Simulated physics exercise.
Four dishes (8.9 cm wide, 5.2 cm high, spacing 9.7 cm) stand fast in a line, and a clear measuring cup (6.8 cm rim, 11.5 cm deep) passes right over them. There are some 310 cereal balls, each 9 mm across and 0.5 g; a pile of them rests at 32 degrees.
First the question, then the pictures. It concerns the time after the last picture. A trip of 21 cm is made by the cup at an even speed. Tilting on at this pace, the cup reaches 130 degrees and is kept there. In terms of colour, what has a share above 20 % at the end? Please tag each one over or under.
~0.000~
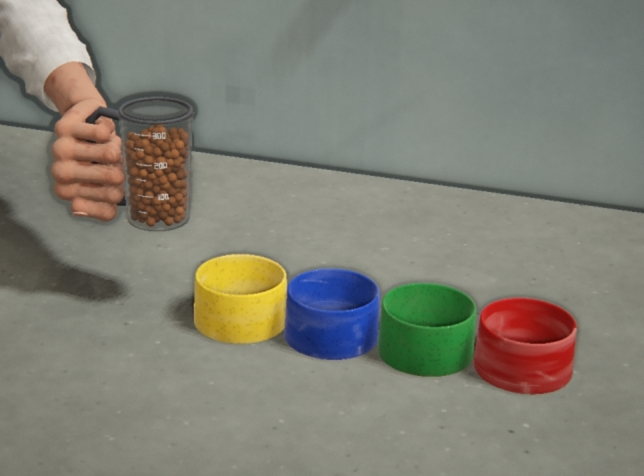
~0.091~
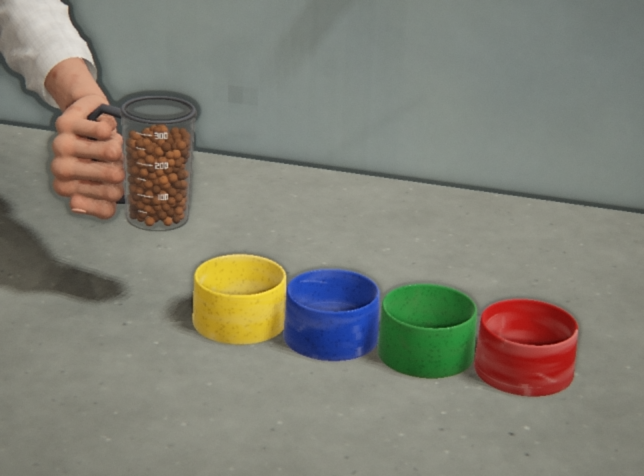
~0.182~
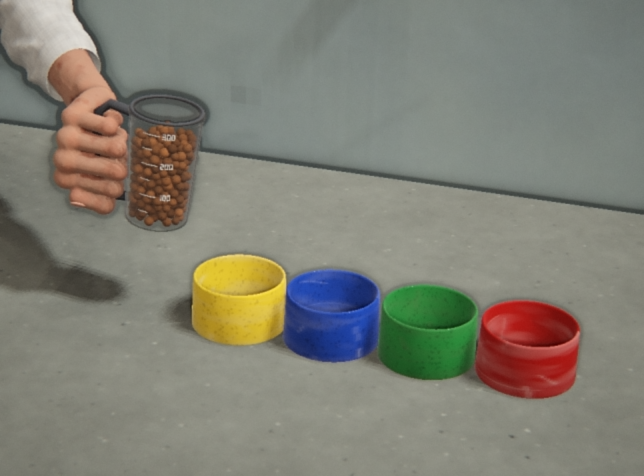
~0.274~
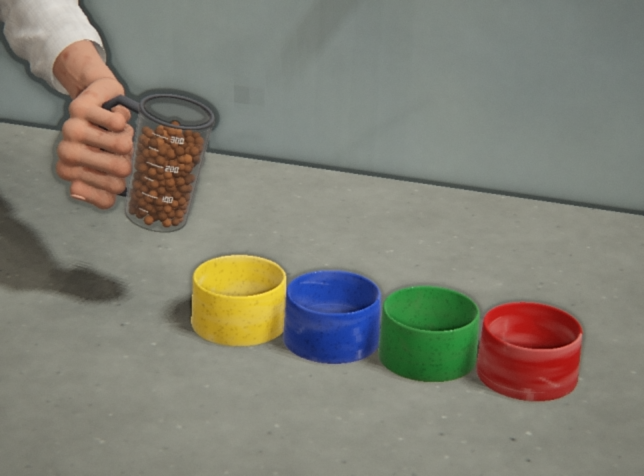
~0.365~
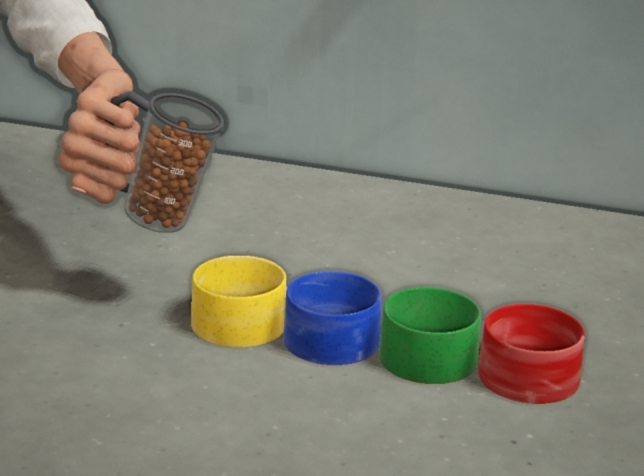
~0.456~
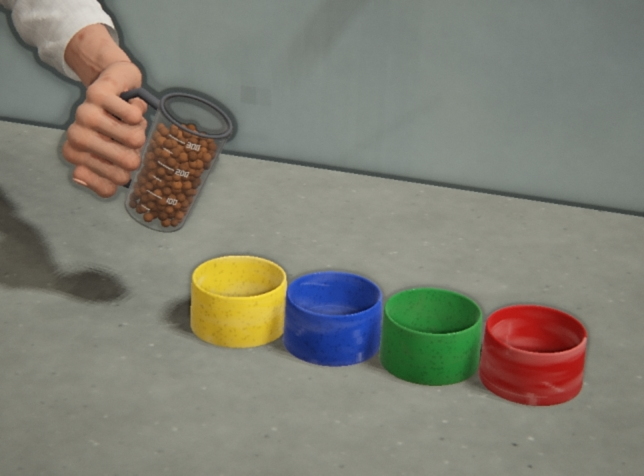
Red dish - under; blue dish - over; green dish - under; yellow dish - under; counter - under.
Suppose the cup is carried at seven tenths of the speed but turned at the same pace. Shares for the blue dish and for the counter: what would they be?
Shares: Blue 80, counter 10.
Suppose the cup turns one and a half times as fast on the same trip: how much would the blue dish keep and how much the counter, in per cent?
Blue 80, counter 20.
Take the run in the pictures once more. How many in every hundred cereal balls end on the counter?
The answer is roughly 5 per cent.
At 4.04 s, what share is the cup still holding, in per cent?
Estimate: Some 0 %.
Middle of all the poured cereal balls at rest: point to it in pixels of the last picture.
Once everything settles, the centre is around (341, 314).
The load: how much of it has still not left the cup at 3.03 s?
It works out to about 0 per cent of the load.
After 2.00 s, tilt 112 degrees; cup holds 85 %, blue 10 %.
After 3.03 s, tilt 130 degrees; cup holds 0 %, blue 95 %.
After 4.04 s, tilt 130 degrees; cup holds 0 %, blue 95 %.
By 4.3 s all is still; red 0 %, blue 95 %, green 0 %, yellow 0 %, counter 5 %.
